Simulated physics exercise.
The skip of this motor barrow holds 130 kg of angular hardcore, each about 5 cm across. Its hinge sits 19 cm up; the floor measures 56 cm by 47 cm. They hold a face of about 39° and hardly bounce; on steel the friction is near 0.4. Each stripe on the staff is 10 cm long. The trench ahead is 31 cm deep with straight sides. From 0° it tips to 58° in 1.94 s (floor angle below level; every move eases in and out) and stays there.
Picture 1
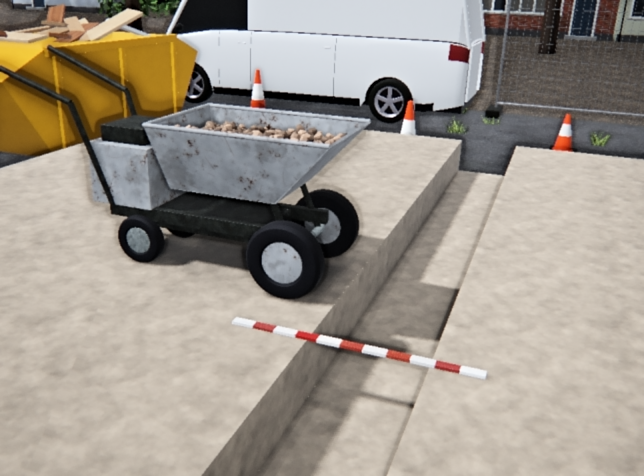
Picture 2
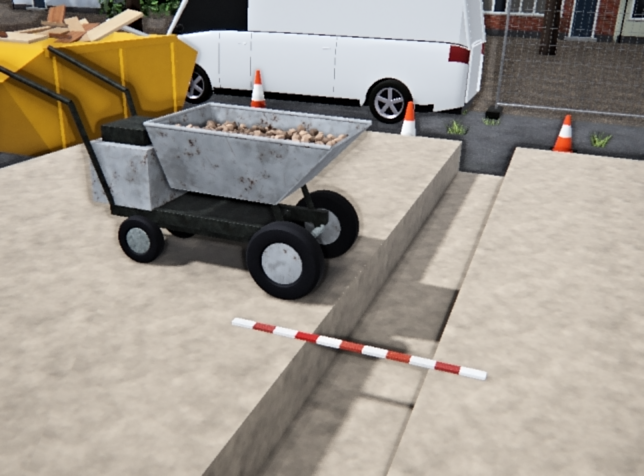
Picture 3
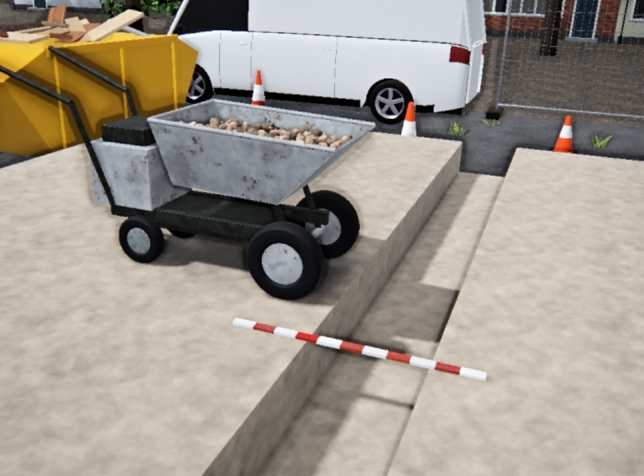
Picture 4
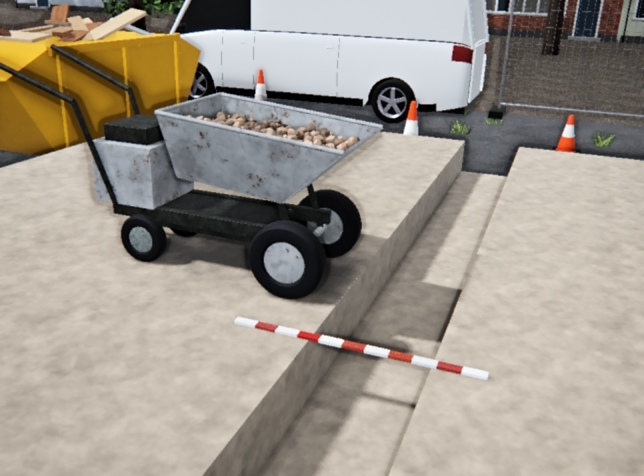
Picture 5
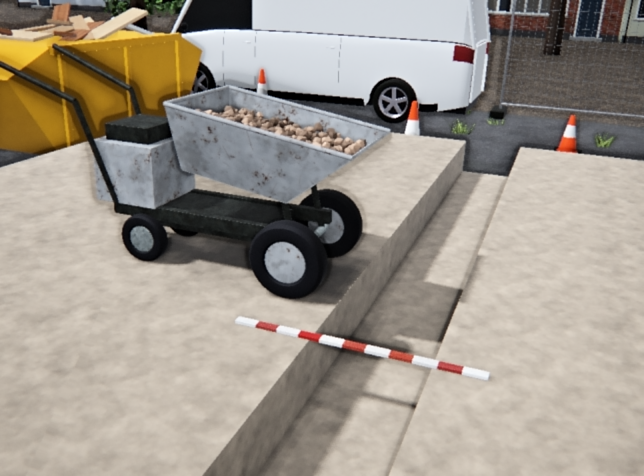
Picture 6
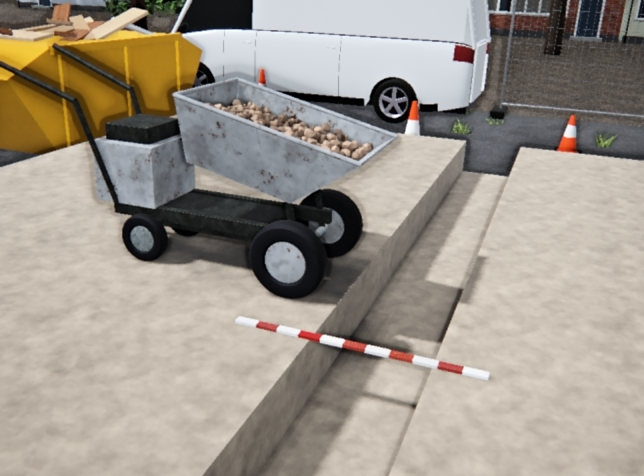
The grey metal skip of a small motor barrow, heaped with brown stones, starts almost level and tilts steadily forward, its rear rising and its front lip dipping rightward. The barrow's wheels stay put on pale ground left of a straight-sided trench crossed by a red-and-white striped staff. Seen from above at an almost steady angle, the roadside site has a yellow skip, white van and orange cones behind.
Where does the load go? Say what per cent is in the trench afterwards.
Close to 26 in a hundred.
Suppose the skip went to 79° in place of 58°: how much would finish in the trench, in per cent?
In that case some 70 per cent.
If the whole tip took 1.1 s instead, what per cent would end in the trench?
Then about 25 per cent.
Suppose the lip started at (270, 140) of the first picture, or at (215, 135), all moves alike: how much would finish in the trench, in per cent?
Near 35 per cent from the first place, 20 from the second.
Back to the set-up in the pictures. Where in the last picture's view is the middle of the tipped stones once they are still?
Near (438, 344).
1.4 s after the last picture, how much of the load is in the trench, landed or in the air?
About 0 per cent by then.
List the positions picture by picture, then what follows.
The first picture shows lip at (329, 147), floor tilted 0°, highest stones at (255, 130).
In the second picture, the skip is at 1°, its lip at (331, 148); the top of the load is at (257, 130).
The third picture shows lip at (335, 151), floor tilted 2°, highest stones at (251, 127).
In the fourth picture, the skip is at 5°, its lip at (344, 154); the top of the load is at (237, 120).
In the fifth picture, the skip is at 9°, its lip at (352, 159); the top of the load is at (236, 115).
In the sixth picture, the skip is at 13°, its lip at (361, 165); the top of the load is at (241, 109).
Then, 0.9 s after the last picture the floor is at 49°, 100 % in the skip; the foremost stones are at (401, 215).
Then, 1.4 s after the last picture the floor is at 58°, 98 % in the skip, 2 % in the trench; the foremost stones are at (449, 281).
Then, 1.8 s after the last picture the floor is at 58°, 90 % in the skip, 7 % in the trench, 3 % past the trench; the foremost stones are at (498, 297).
Then, 3.7 s after the last picture the floor is at 58°, 67 % in the skip, 26 % in the trench, 8 % past the trench; the foremost stones are at (530, 316).
